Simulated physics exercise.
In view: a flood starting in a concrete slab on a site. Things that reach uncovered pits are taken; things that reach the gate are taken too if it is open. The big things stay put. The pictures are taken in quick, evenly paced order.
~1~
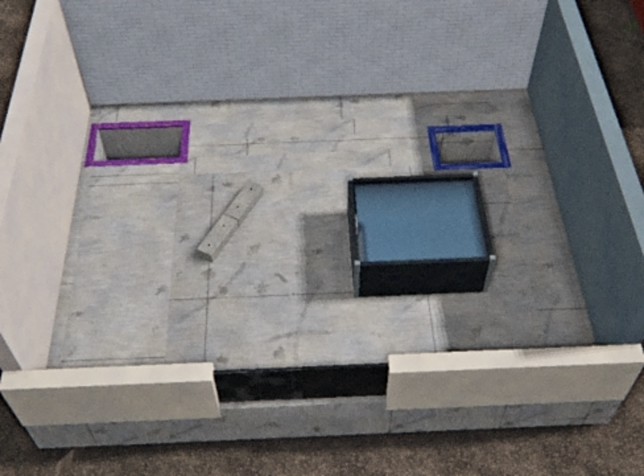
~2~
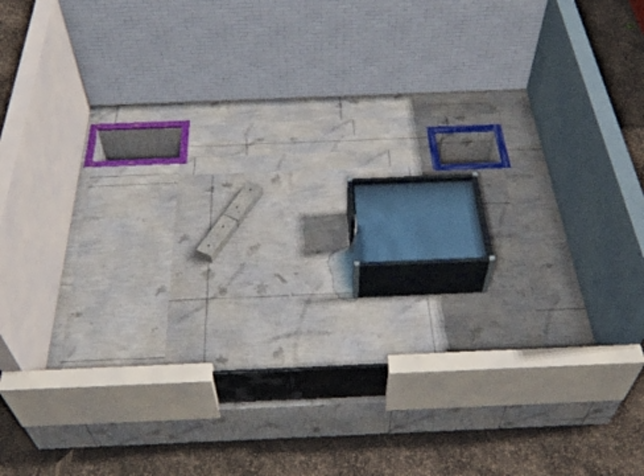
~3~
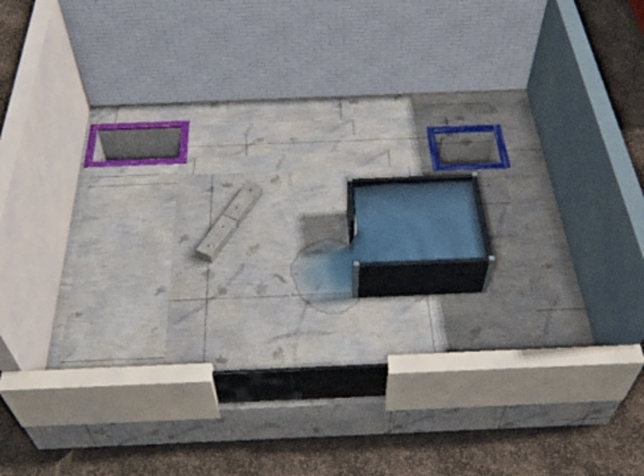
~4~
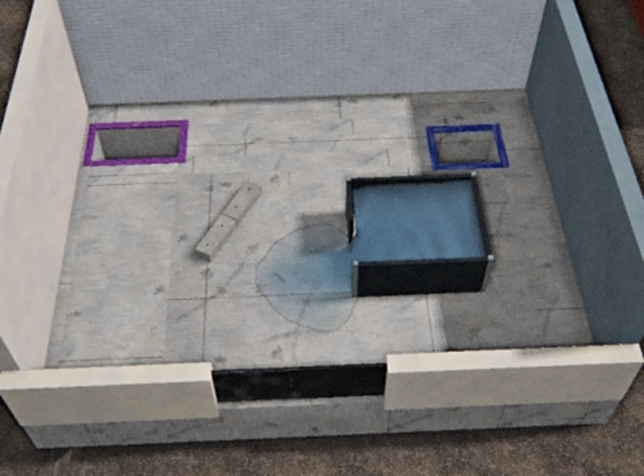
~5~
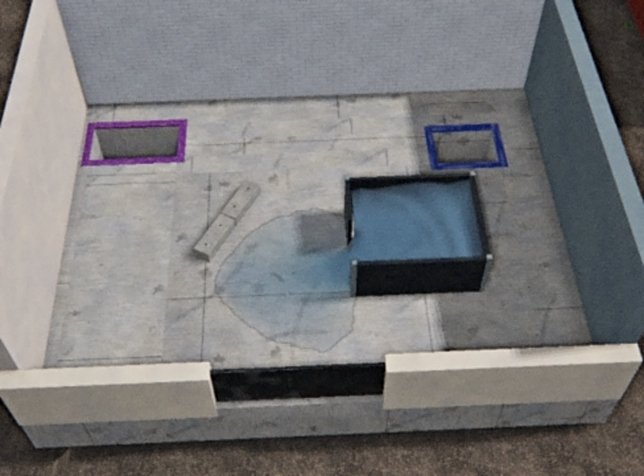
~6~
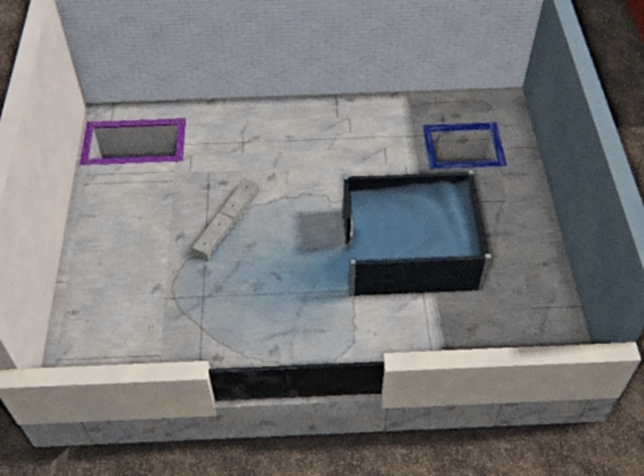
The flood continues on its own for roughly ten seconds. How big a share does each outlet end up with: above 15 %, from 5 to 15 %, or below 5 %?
The result: The gate gets below 5 %; the purple pit gets above 15 %; the blue pit gets below 5 %.
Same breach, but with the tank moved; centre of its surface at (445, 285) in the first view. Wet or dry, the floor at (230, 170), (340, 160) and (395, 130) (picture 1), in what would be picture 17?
Spot 1 unwetted, spot 2 unwetted, and spot 3 unwetted.
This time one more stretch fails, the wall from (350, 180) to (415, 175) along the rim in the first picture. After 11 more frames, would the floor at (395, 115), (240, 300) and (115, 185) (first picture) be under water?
Spot by spot: Soaked through, then unaffected, then unaffected.
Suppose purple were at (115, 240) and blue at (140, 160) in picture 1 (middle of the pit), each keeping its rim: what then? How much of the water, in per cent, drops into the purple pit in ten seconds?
Result - purple pit, 40 in a hundred.
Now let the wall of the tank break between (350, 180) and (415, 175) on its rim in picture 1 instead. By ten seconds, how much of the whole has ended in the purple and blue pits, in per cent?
Approximately, purple takes 30 % and blue takes 15 %.
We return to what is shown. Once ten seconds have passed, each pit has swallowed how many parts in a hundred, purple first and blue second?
Around 22 percent for the first, around 2 percent for the second.
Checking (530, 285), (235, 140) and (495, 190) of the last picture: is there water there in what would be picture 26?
Left dry; left dry; left dry.
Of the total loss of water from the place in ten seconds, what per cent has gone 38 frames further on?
About 35 per cent.
A moment on, water covers 25 % of the floor; the gate 0 %, the purple pit 0 %, the blue pit 0 %.
Next, water covers 35 % of the floor; the gate 0 %, the purple pit 0 %, the blue pit 0 %.
Then, water covers 40 % of the floor; the gate 0 %, the purple pit 0 %, the blue pit 0 %.
Later, water covers 55 % of the floor; the gate 0 %, the purple pit 8 %, the blue pit 0 %.
In the end, water covers 85 % of the floor; the gate 0 %, the purple pit 22 %, the blue pit 2 %.
